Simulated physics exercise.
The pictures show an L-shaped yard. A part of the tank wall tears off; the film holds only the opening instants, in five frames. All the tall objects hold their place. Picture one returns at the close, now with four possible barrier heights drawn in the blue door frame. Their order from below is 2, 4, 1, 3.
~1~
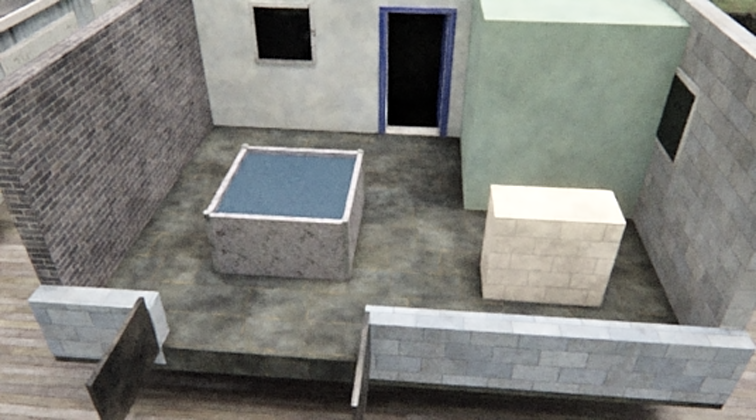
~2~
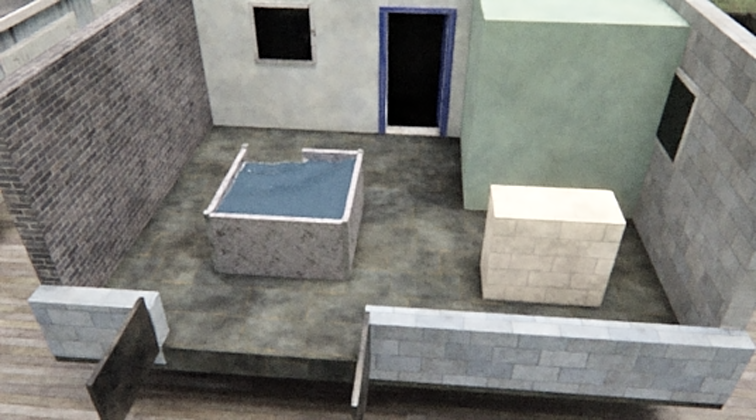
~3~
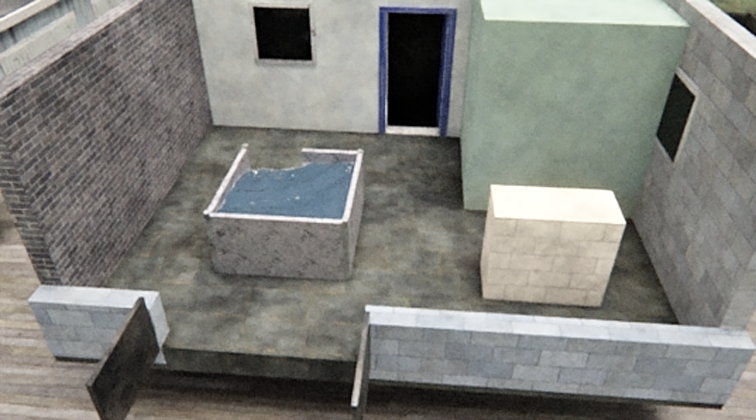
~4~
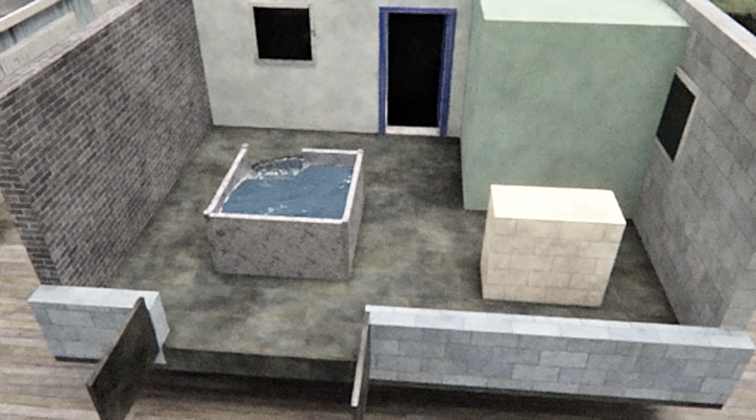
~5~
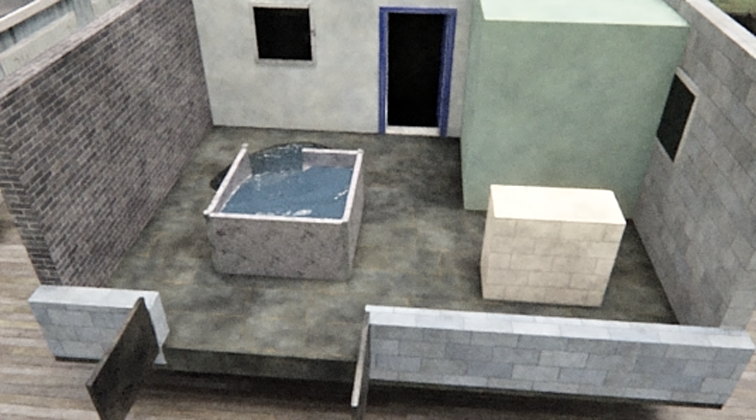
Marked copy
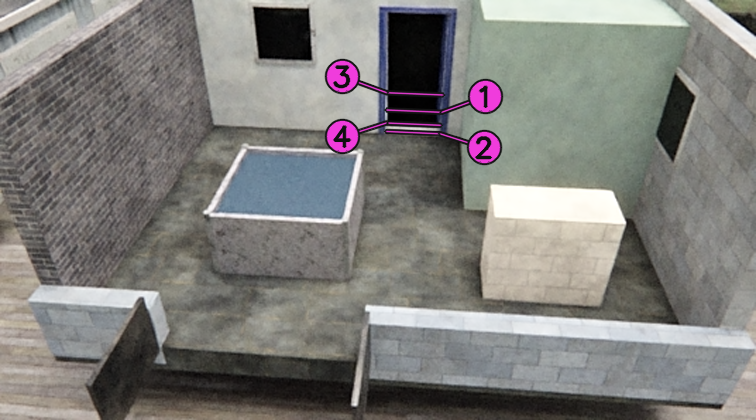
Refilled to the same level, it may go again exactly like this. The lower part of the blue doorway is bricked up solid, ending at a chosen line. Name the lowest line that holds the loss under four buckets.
4 is the one.
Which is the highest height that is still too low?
2 it is.
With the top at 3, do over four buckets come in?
No, that is safe.
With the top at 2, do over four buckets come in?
Yes, that goes wrong.
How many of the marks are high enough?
Three of the four.
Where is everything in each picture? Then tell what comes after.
In the first frame, water in the tank at rest, its middle at (291, 186); foot of the blue doorway at (413, 135); open gate at (261, 295).
In the second frame, water covers 1 % of the ground, its front hidden from here.
In the third frame, water covers 3 % of the ground, its front hidden from here.
In the fourth frame, water covers 7 % of the ground, its front hidden from here.
In the fifth frame, front seen at (313, 145), 11 % of the ground wet.
On the marked copy, 1 at (414, 111); 2 at (413, 132); 3 at (414, 93); 4 at (413, 124); from the bottom up 2, 4, 1, 3.
If 1 is chosen, nothing gets over.
If 2 is chosen, about 11 bucketfuls get in.
If 3 is chosen, nothing gets over.
If 4 is chosen, a splash gets over, under a bucket.
